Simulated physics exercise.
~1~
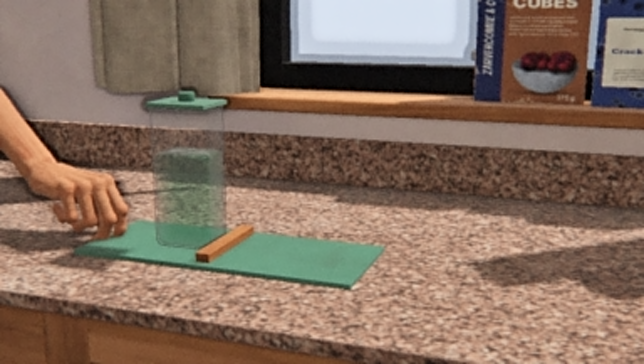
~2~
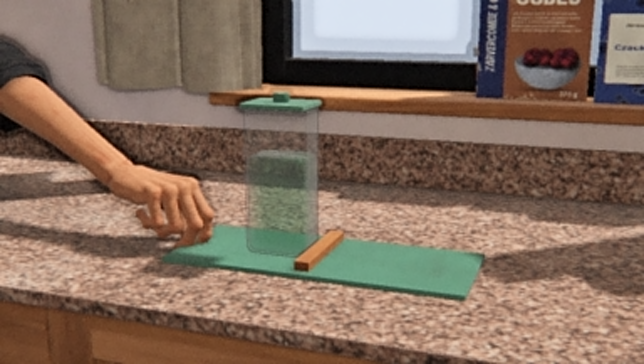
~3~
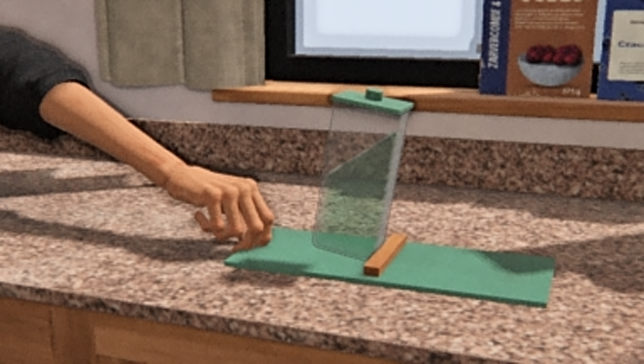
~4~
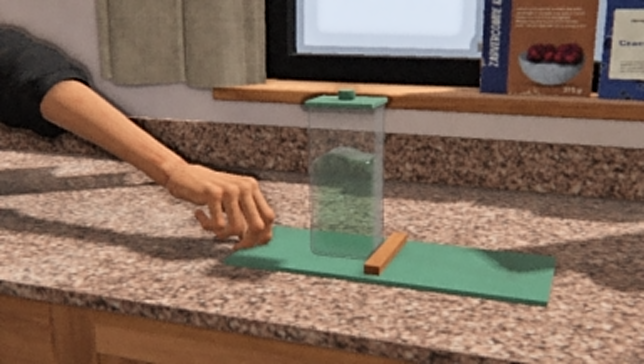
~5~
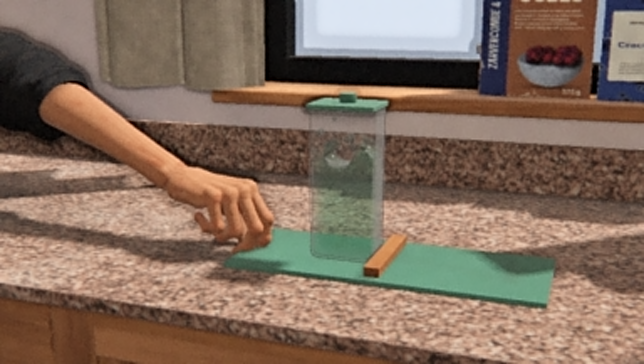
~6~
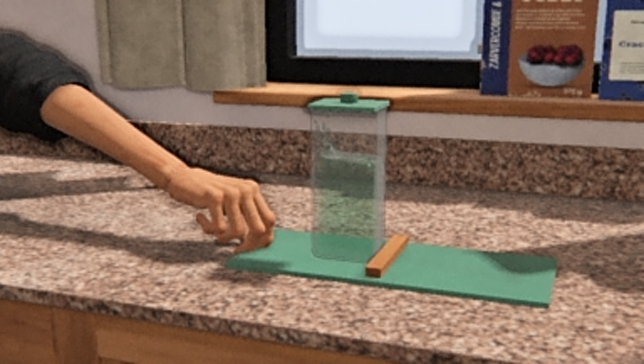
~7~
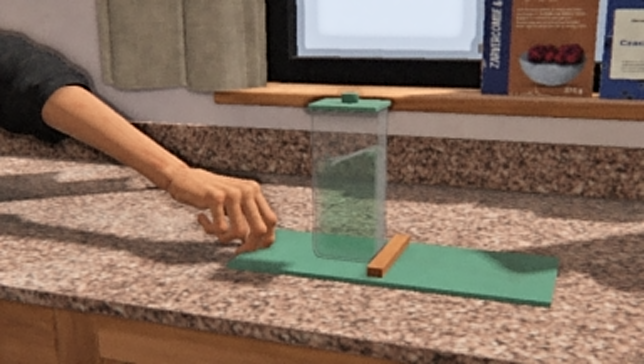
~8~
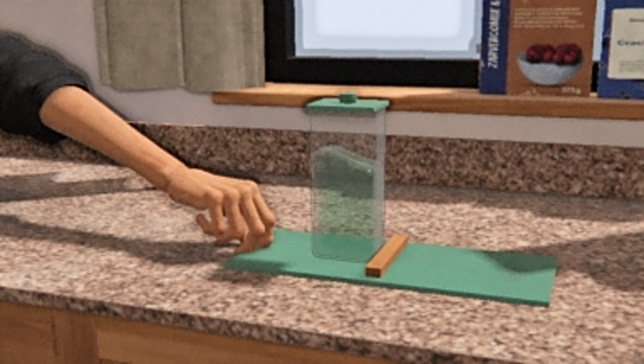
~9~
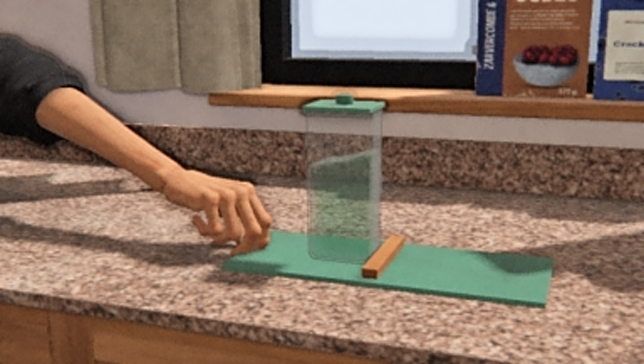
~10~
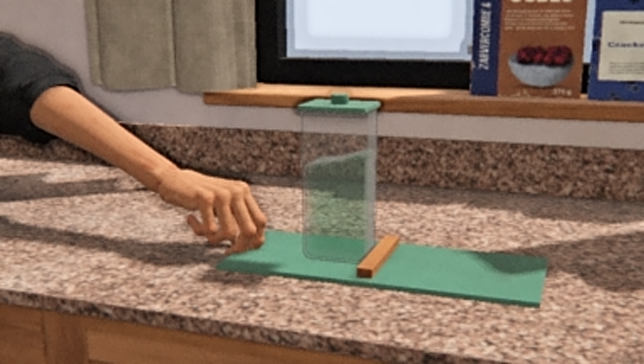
The clip opens on a speckled kitchen counter, where a hand at the left pushes a flat green board carrying a clear container with a green cap, partly filled with liquid. The board slides to the right, the container riding upright behind a low orange-brown batten. Then the board stops, and the container tips to the right over the batten, its liquid surface slanting steeply. It rocks back onto its base without falling. The liquid keeps sloshing inside while the hand stays by the board's edge, and at the end the container stands upright, its liquid surface still slightly tilted.
